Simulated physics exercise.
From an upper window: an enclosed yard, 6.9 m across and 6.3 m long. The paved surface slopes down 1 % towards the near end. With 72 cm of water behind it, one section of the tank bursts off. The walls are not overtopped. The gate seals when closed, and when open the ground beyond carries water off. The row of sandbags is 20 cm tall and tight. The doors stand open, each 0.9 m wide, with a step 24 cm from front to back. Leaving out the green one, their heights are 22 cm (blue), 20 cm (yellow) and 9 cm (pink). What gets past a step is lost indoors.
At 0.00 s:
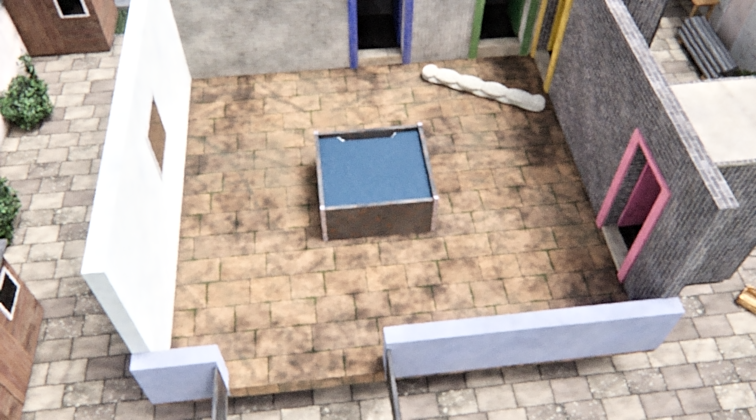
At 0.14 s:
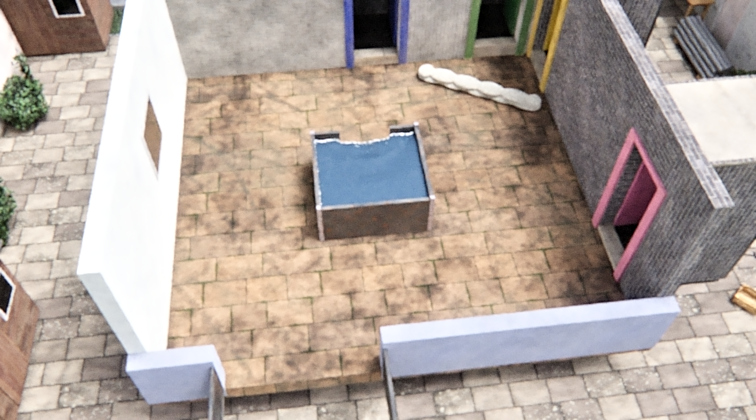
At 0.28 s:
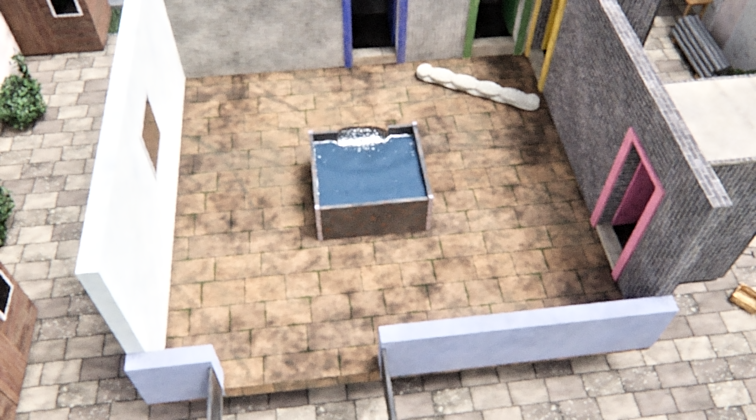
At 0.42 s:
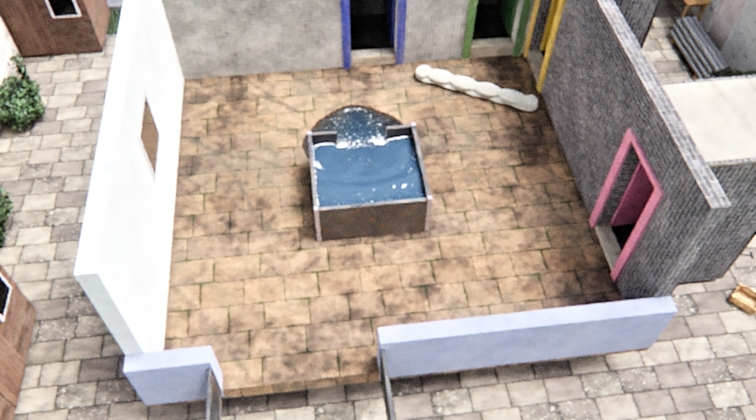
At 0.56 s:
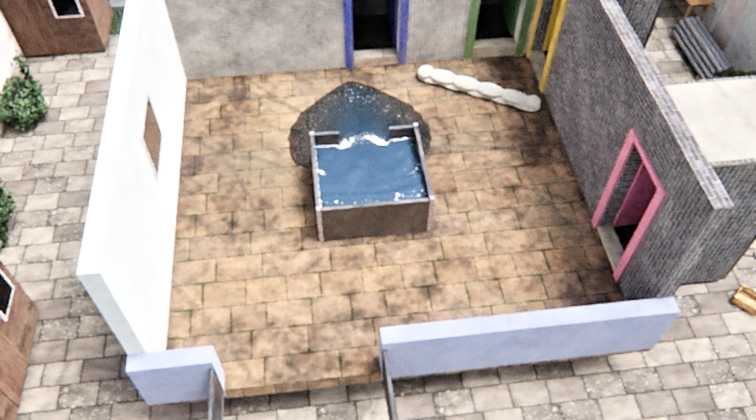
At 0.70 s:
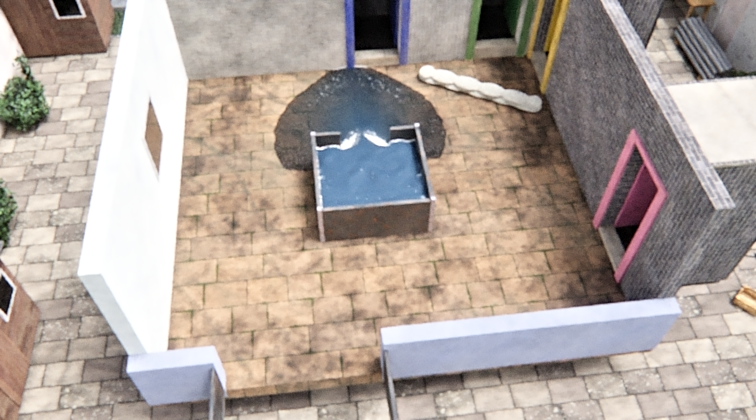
In a walled paved yard, water bursts from the tank's far side and spreads outward.
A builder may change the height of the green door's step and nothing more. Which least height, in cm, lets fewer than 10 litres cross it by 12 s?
At least 6.5 cm or so.
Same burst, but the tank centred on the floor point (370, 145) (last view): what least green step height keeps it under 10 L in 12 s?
Some 12.0 cm.
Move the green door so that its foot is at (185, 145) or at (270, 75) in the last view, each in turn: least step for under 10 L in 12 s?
Roughly 8.0 and 14.5 cm.
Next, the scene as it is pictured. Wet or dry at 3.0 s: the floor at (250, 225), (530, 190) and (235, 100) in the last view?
In turn: Still dry, still dry, wet.
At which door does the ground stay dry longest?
It is the pink one.
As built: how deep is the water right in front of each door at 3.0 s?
In cm: Blue 18, green 3, yellow 14, pink 0.
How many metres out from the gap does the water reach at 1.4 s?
Some 3.2 m out.
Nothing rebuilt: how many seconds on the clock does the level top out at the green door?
Near 6.0 s.
After 1.4 s water covers 20 % of the floor, deepest (30 cm) near (415, 69); it has not reached the green door.
After 3.0 s water covers 35 % of the floor, deepest (23 cm) near (188, 92); 3 cm at the green door, 0 litres in over its 27 cm step.
After 12.0 s water covers 90 % of the floor, deepest (8 cm) near (166, 380); 6 cm at the green door, 0 litres in over its 27 cm step.
At the green door as built, the water arrived by 1.8 s and peaked near 10 cm at 6.0 s.
With a step of 6 cm, 16 litres would have come in within the 12 s; with 8 cm, 4 litres. So under 10 litres takes about 6.5 cm.
